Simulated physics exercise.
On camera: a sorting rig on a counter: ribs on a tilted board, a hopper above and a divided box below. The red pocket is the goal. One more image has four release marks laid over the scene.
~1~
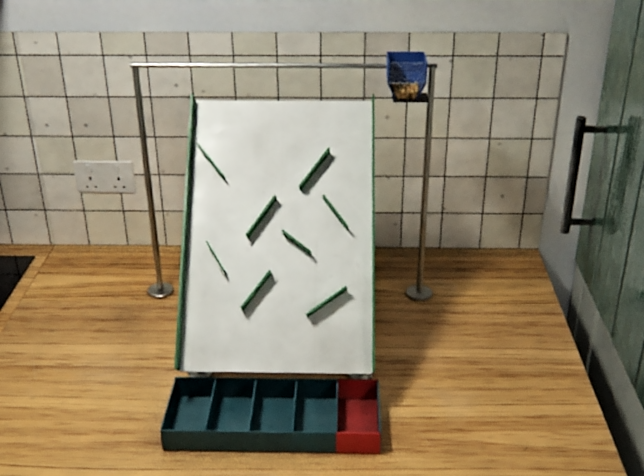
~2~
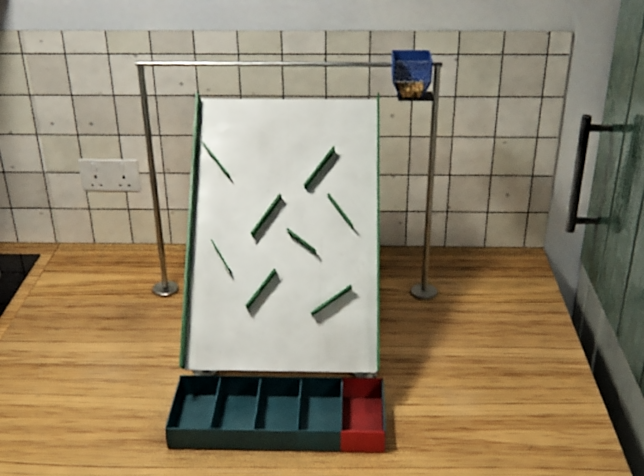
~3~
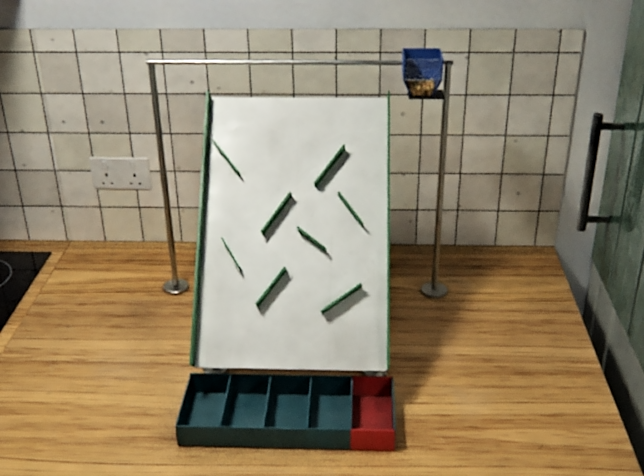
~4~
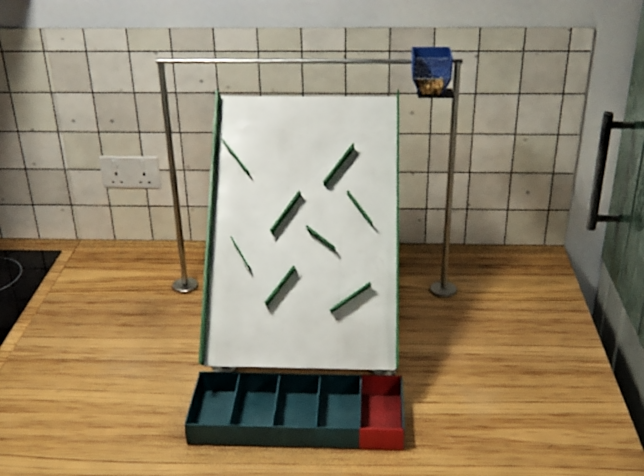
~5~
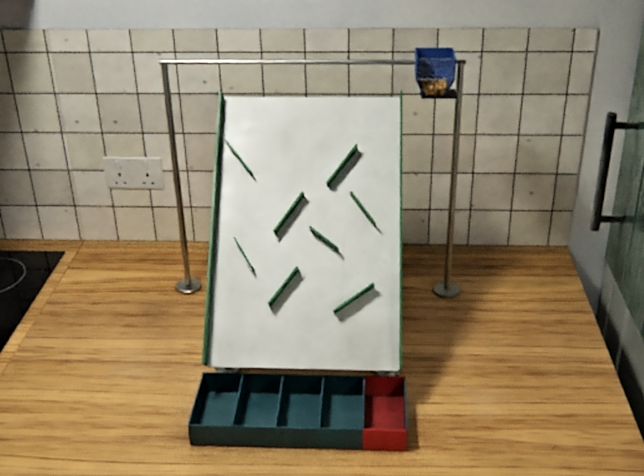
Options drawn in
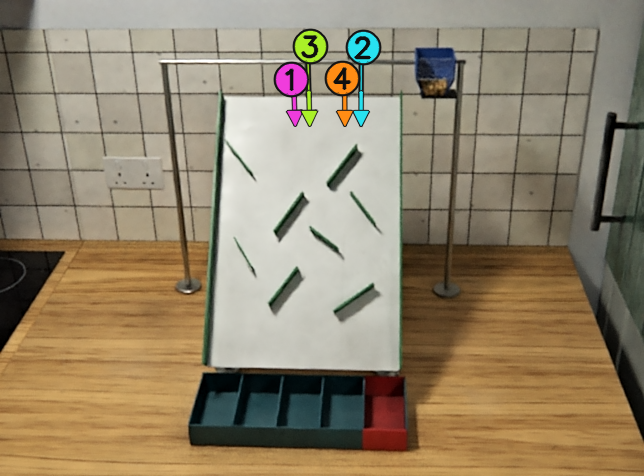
A wooden kitchen counter against a cream tiled wall is seen from the front and slightly above. A white tilted board with scattered green ribs stands behind a box of four dark green pockets and a red one at the right, while a blue hopper holding small tan pieces hangs at the right of a metal rail. Only the view shifts, sliding the whole rig slightly rightward.
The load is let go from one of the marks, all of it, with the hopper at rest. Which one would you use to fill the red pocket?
Best: 2.
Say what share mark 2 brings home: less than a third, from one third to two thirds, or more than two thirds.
From one third to two thirds.
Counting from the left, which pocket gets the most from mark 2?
It is the fifth one.
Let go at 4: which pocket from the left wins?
The first.
On the marked copy, mark 1 meets the board at (295, 120); mark 2 meets the board at (361, 120); mark 3 meets the board at (309, 120); mark 4 meets the board at (344, 120).
If 1 is chosen, a small part in the red pocket, nearly all in other pockets.
If 2 is chosen, about half in the red pocket, about a third in other pockets, a stray few outside the box.
If 3 is chosen, a small part in the red pocket, nearly all in other pockets.
If 4 is chosen, a small part in the red pocket, most in other pockets, a small part outside the box.
